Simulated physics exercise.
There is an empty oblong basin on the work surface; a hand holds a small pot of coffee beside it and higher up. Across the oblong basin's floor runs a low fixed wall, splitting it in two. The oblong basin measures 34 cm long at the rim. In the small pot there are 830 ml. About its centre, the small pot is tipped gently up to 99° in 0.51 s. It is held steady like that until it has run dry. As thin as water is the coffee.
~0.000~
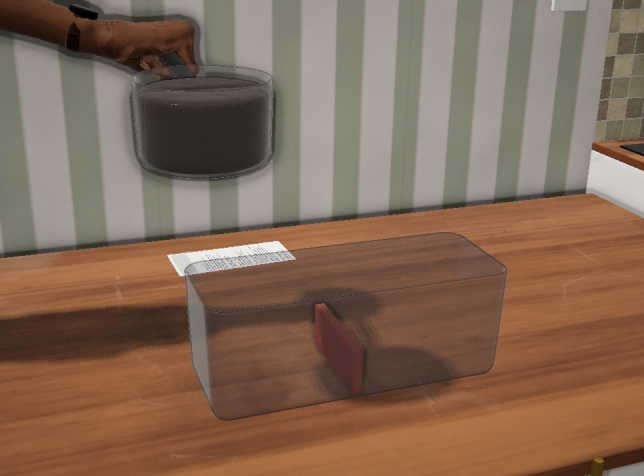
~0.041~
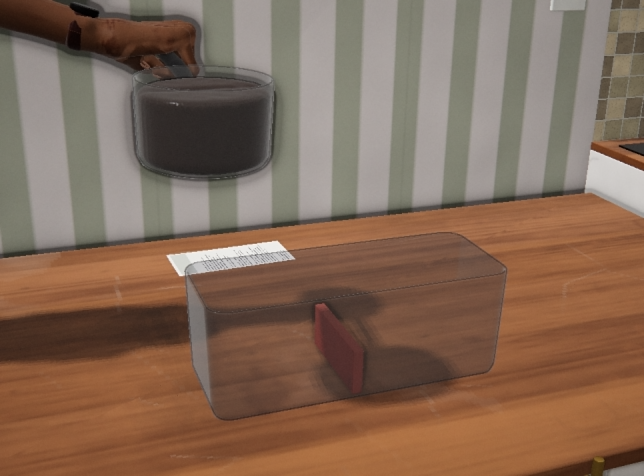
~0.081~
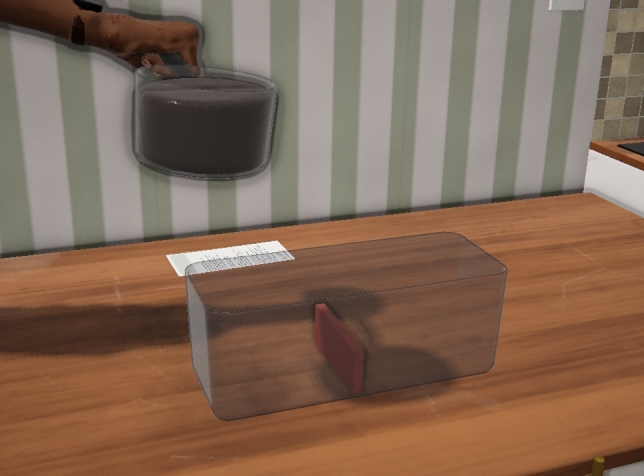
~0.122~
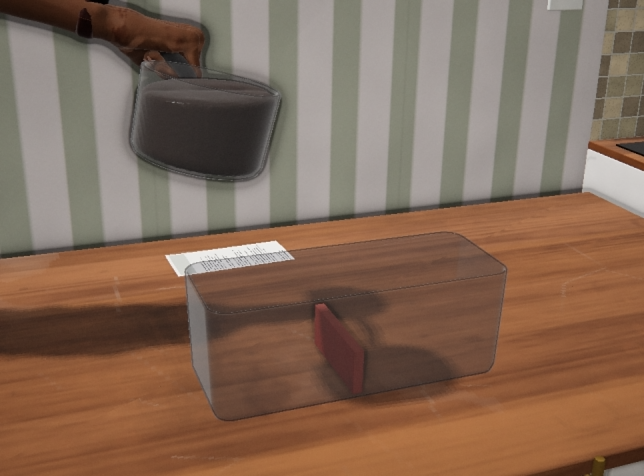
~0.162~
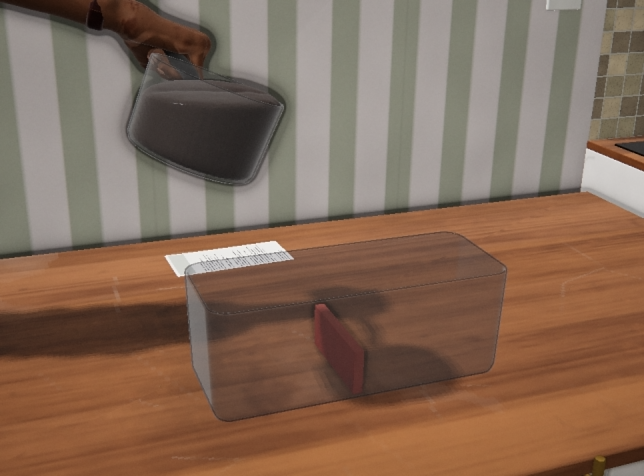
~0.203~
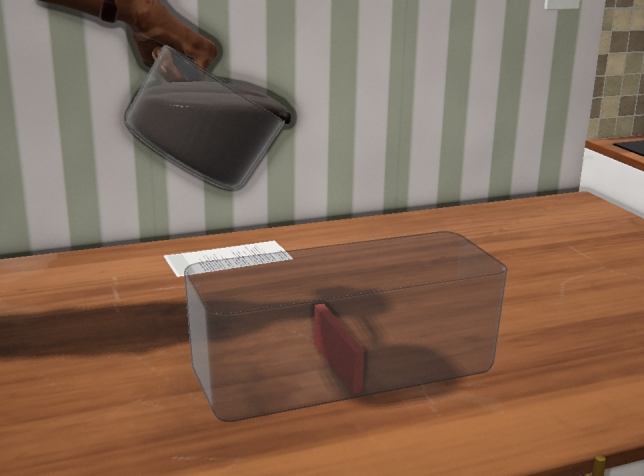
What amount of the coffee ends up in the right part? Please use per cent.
43 %.
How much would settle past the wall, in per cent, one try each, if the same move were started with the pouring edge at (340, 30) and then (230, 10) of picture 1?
Try 1: 90 %; try 2: 15 %.
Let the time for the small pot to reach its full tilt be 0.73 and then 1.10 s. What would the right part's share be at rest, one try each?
In order, 55 and 60 per cent.
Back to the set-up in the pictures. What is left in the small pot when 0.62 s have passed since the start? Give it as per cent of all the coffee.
10 per cent or thereabouts.
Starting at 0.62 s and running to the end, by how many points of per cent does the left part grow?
20 %.
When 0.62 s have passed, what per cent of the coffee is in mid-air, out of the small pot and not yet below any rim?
Something like 12 per cent of the total.
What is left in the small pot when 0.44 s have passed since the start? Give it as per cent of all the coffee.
Portion remaining: Approx. 36 per cent.
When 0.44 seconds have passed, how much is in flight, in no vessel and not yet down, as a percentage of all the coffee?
I'd put it at about 50 percent.
After 0.44 s the tilt is 95° and 36 per cent is still to pour, 5 is left of the wall and 9 right of it.
After 0.62 s the tilt is 99° and 10 per cent is still to pour, 36 is left of the wall and 42 right of it.
After 0.81 s the tilt is 99° and 3 per cent is still to pour, 49 is left of the wall and 42 right of it.
After 1.01 s the tilt is 99° and 1 per cent is still to pour, 55 is left of the wall and 43 right of it.
In the end 56 per cent lies left of the wall, 43 right of it and 1 outside.
